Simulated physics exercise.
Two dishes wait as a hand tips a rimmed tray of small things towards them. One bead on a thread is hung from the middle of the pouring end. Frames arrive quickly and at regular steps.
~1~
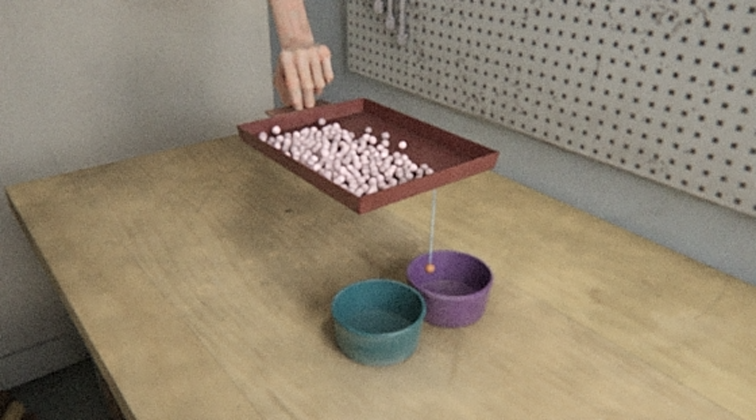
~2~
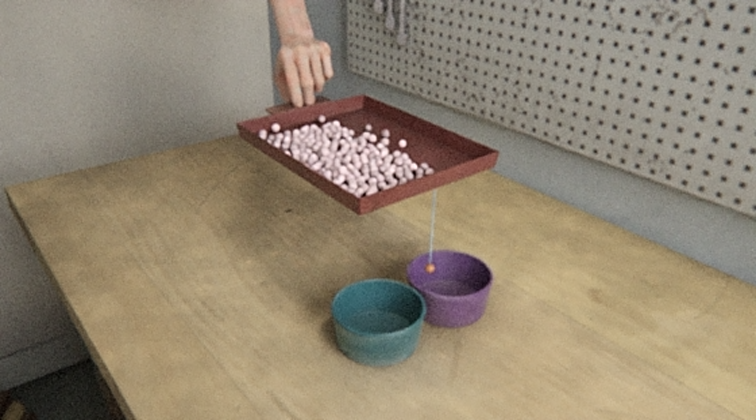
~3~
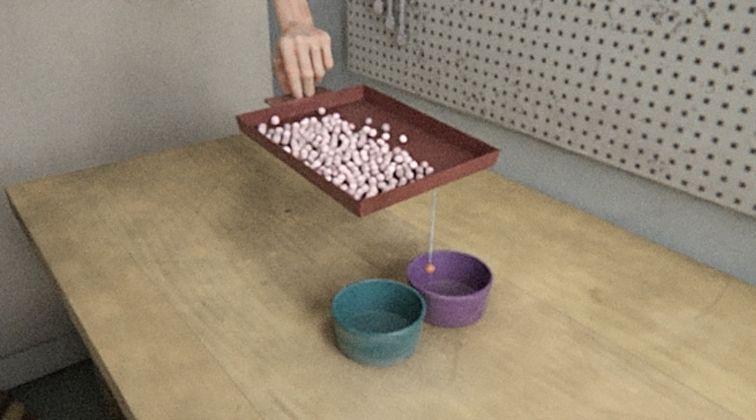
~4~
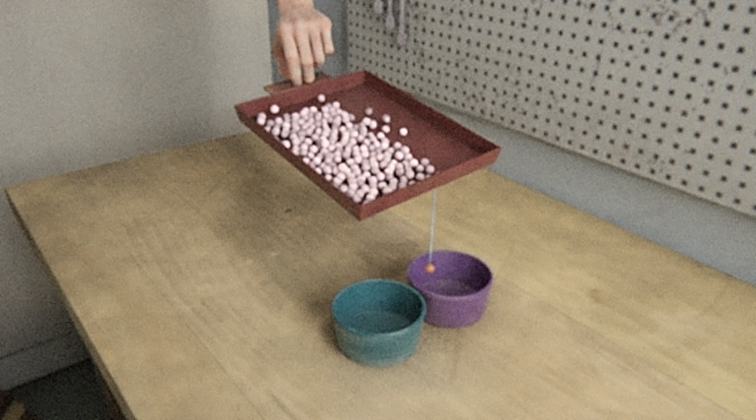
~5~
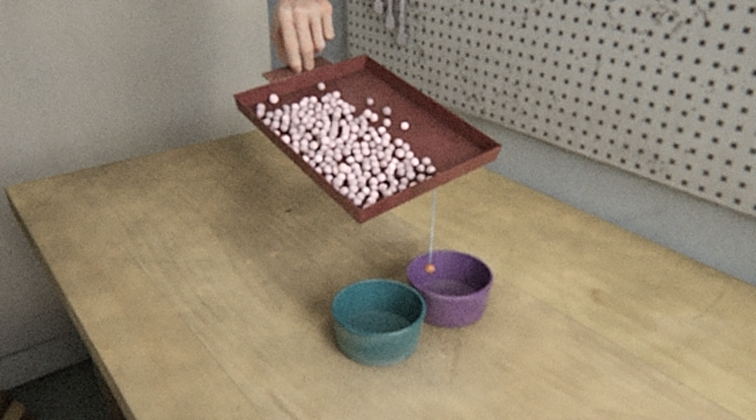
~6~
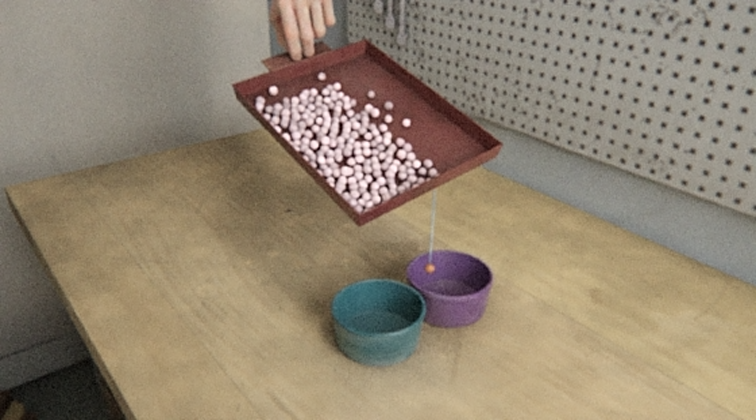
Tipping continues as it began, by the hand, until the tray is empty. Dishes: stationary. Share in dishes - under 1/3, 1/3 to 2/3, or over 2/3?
Larger than two thirds.
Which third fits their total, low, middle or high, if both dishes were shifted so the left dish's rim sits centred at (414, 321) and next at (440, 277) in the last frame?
Two tries, in turn: Between a third and two thirds and less than a third.
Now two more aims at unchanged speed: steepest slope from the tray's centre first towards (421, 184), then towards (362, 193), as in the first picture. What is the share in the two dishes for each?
Around 10 per cent first, around 100 per cent next.
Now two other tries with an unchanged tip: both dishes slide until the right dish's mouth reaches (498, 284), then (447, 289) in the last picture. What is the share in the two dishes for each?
You'd get 40 in a hundred first and 90 in a hundred after that.
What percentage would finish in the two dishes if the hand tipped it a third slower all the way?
It would come out near 70 per cent.
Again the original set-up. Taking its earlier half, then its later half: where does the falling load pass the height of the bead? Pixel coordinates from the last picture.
The leading part at (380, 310), the rest of it at (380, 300).
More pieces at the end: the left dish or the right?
It's the dish to the left that ends up fuller.
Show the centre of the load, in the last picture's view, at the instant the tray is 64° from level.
(365, 158).
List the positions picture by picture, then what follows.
Corners of the pouring end at (360, 196) and (496, 152), level; middle of the load at (340, 160), sugar pearls; left dish at (407, 342); right dish at (479, 305); bead on its thread at (430, 268), in the first picture.
Corners of the pouring end at (360, 197) and (496, 151), level; middle of the load at (340, 159), in the second picture.
Corners of the pouring end at (360, 200) and (496, 150), tipped barely, lowest at the left corner; middle of the load at (340, 156), in the third picture.
Corners of the pouring end at (360, 204) and (497, 147), tipped a little, lowest at the left corner; middle of the load at (340, 151), in the fourth picture.
Corners of the pouring end at (360, 208) and (498, 145), tipped a little, lowest at the left corner; middle of the load at (339, 142), in the fifth picture.
Corners of the pouring end at (360, 213) and (500, 143), tipped clearly, lowest at the left corner; middle of the load at (340, 141), nearly all on the move; left dish at (407, 342); right dish at (479, 305), in the sixth picture.
Soon, tray tipped steeply; all on the tray.
A while on, tray tipped past a quarter turn; a small part on the tray; about half in the left dish; about a quarter outside both; about a quarter in the air.
Towards the end, tray tipped past a quarter turn; most in the left dish; a stray few in the right dish; about a quarter outside both.
Finally, tray tipped past a quarter turn; most in the left dish; a stray few in the right dish; about a quarter outside both.
